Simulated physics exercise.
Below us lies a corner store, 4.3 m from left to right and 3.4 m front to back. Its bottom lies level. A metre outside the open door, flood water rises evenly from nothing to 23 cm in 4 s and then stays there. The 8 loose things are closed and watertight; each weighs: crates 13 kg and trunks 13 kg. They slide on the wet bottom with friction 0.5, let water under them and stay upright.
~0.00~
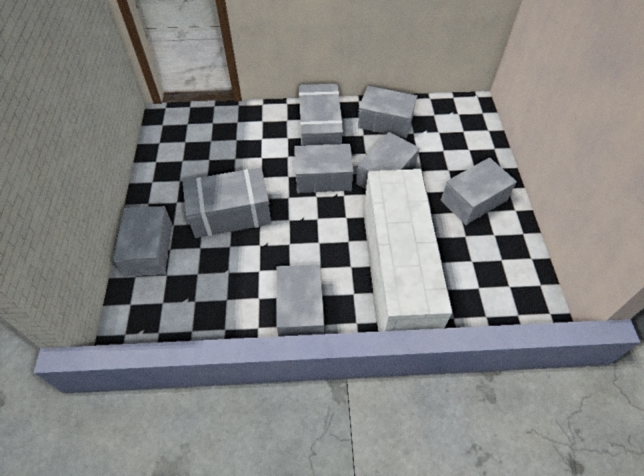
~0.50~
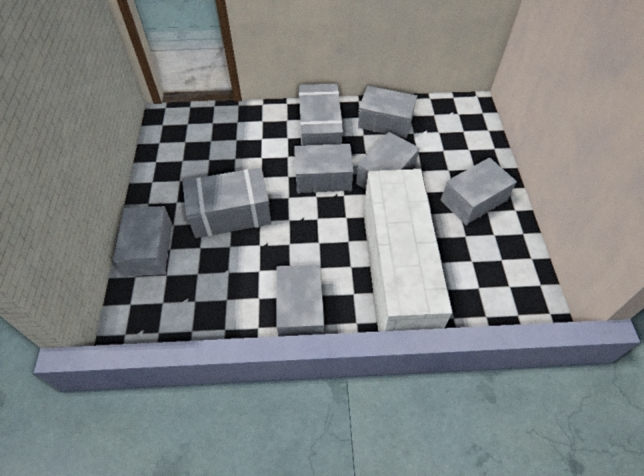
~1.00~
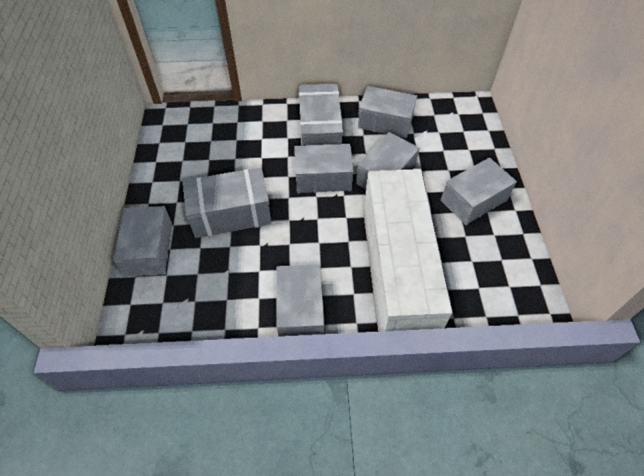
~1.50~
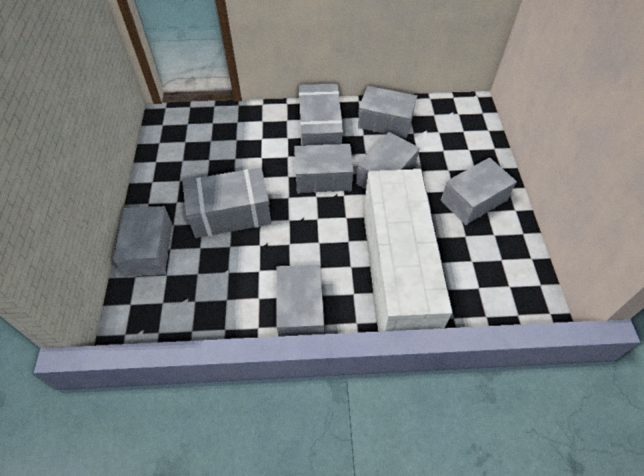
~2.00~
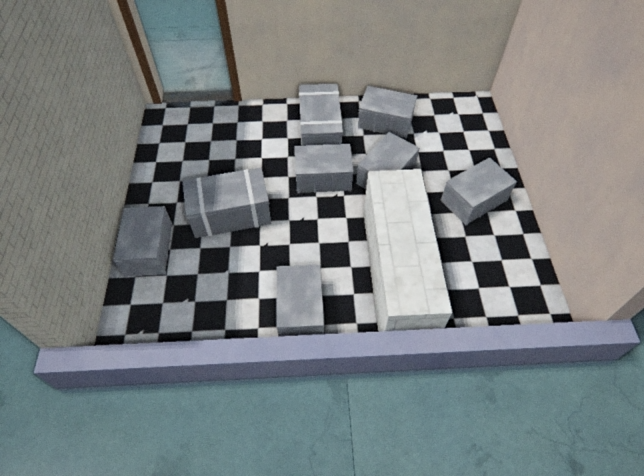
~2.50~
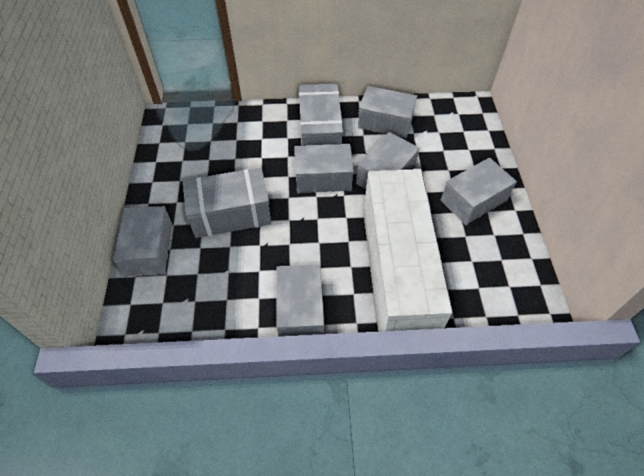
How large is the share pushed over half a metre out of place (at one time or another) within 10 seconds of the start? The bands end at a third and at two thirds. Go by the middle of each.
Share: From one to two thirds.
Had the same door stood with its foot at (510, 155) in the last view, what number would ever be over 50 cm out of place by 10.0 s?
In that case 7 of them.
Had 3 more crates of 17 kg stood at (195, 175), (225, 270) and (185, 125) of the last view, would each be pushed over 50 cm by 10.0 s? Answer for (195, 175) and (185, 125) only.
In turn: Past it, over.
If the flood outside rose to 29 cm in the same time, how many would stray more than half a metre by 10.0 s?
In that case 5 of them.
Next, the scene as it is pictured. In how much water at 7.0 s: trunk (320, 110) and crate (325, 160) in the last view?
About 2 and 4 cm.
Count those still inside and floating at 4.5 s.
At that moment 0.
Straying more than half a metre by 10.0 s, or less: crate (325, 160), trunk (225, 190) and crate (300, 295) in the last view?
In that order: Under, more, more.
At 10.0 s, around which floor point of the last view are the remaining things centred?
At about (366, 175).
After 3.5 s 0 of 8 are over 50 cm from their spots; 0 afloat.
After 4.5 s 0 of 8 are over 50 cm from their spots; 0 afloat.
After 7.0 s 2 of 8 are over 50 cm from their spots; 3 afloat.
After 10.0 s 3 of 8 are over 50 cm from their spots, and 3 have been at some point; 5 afloat.
